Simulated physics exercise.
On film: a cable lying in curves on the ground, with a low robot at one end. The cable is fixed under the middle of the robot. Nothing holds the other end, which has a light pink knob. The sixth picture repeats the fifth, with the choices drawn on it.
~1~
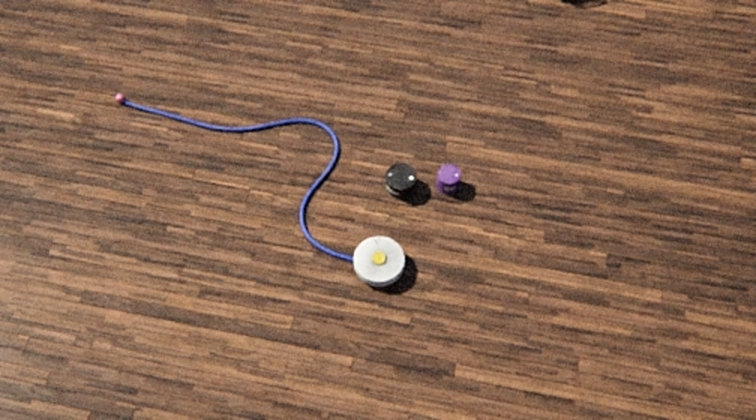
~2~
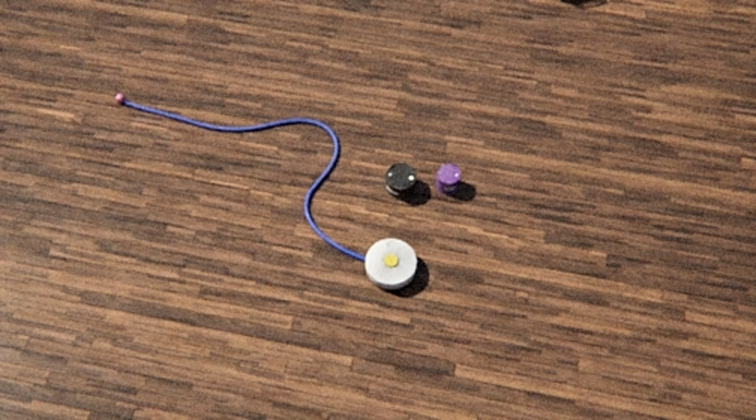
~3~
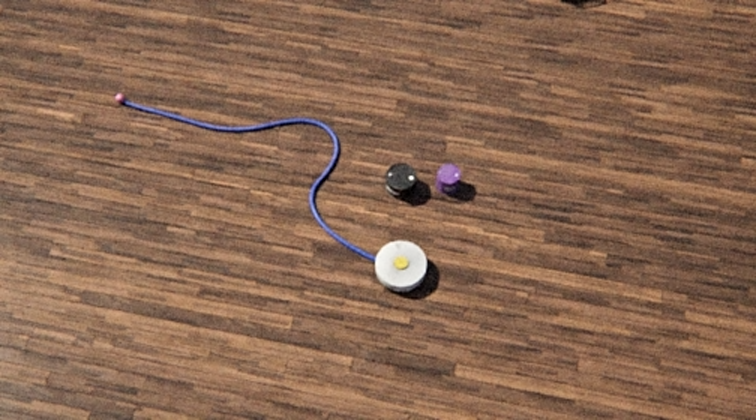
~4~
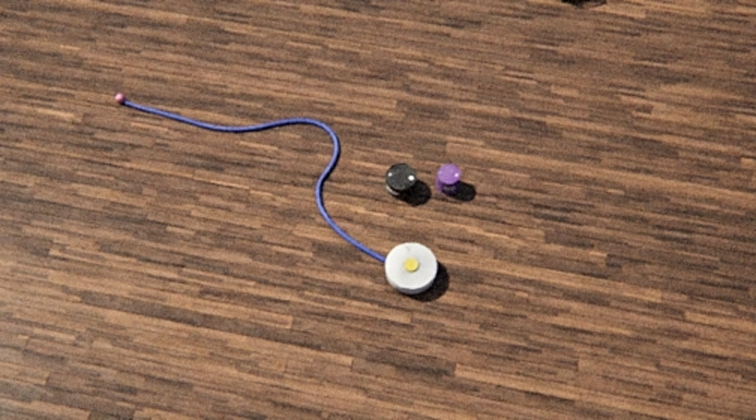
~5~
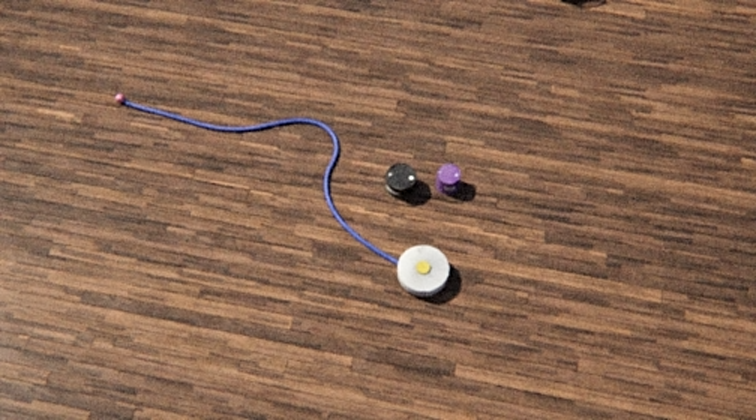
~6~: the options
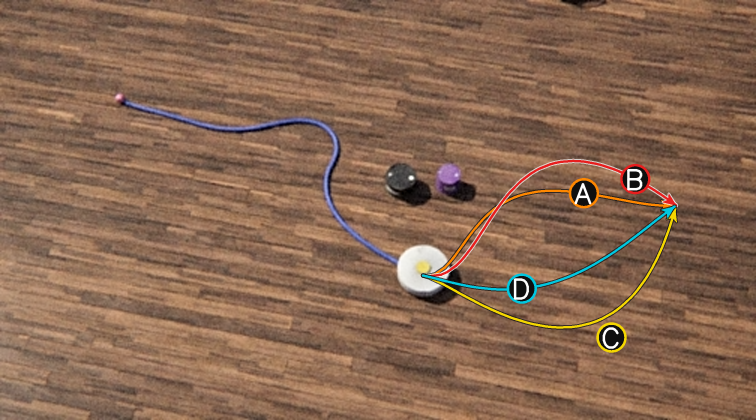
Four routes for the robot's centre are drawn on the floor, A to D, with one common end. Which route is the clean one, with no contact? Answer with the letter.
It should follow C.
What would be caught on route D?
It is the black tub.
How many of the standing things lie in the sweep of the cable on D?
In all, one.
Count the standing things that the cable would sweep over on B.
It sweeps two.
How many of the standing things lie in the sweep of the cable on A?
It sweeps two.
On the marked copy, A from (423, 275) via (525, 194) to (674, 206); B from (423, 275) via (531, 174) to (676, 205); C from (423, 275) via (591, 323) to (675, 209); D from (423, 275) via (569, 277) to (675, 206).
With C. Early on, robot (543, 322), middle of the cable (343, 205), free end (164, 112).
Further on, robot (648, 274), middle of the cable (412, 236), free end (226, 140).
At the end, robot (678, 201), middle of the cable (451, 229), free end (252, 154); nothing has been touched.
As for the rest, A meets the black tub and purple pot; B meets the black tub and purple pot; D meets the black tub.
